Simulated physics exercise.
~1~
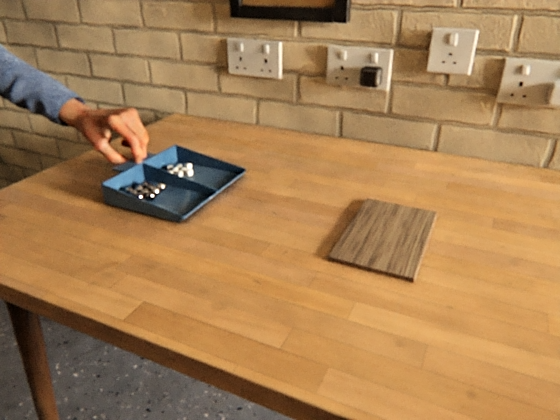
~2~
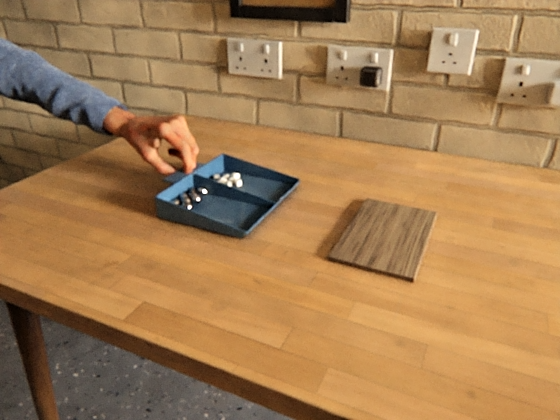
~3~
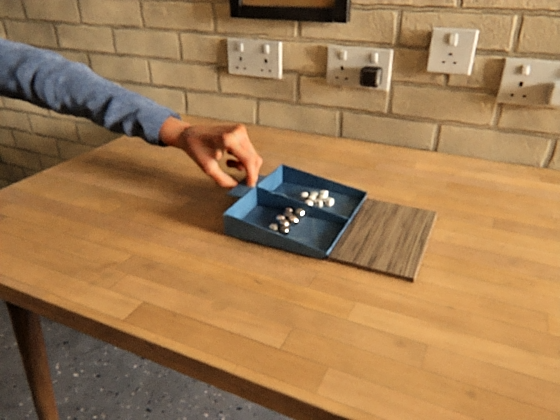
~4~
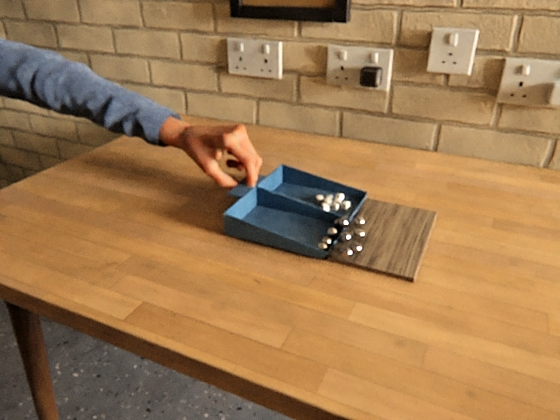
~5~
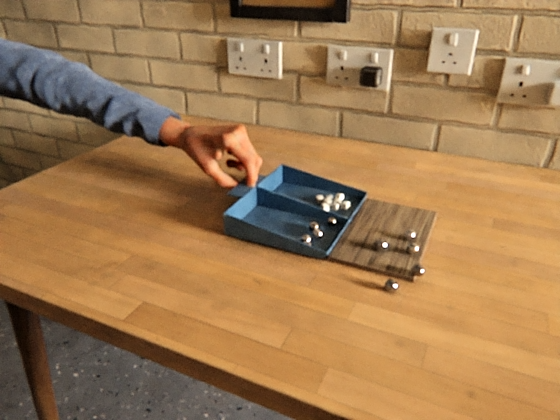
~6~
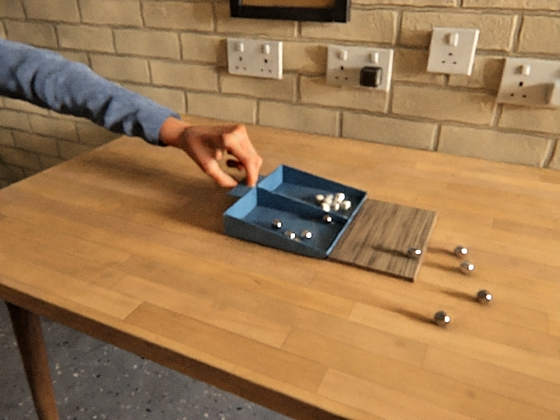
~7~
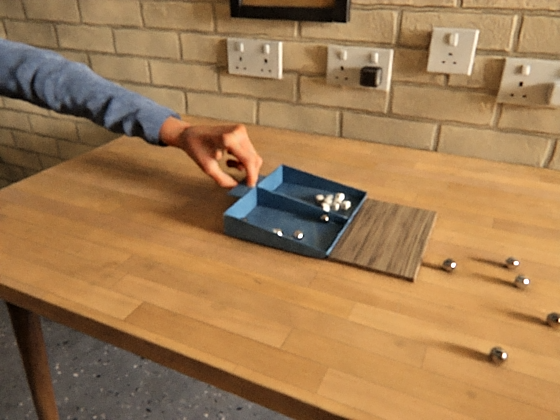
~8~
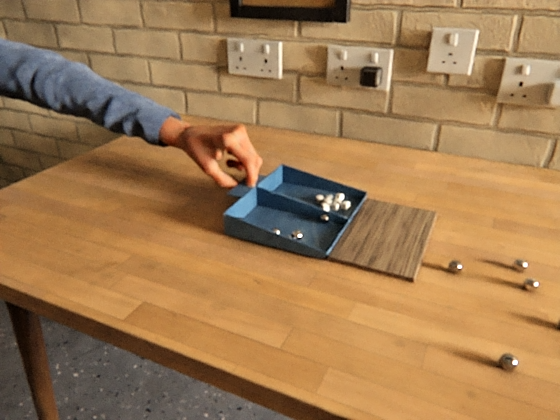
A blue divided tray holding small shiny balls was pushed right across a wooden table by a hand until it stopped against a flat board, where several balls from the front section rolled out over the board while the back ones stayed inside.
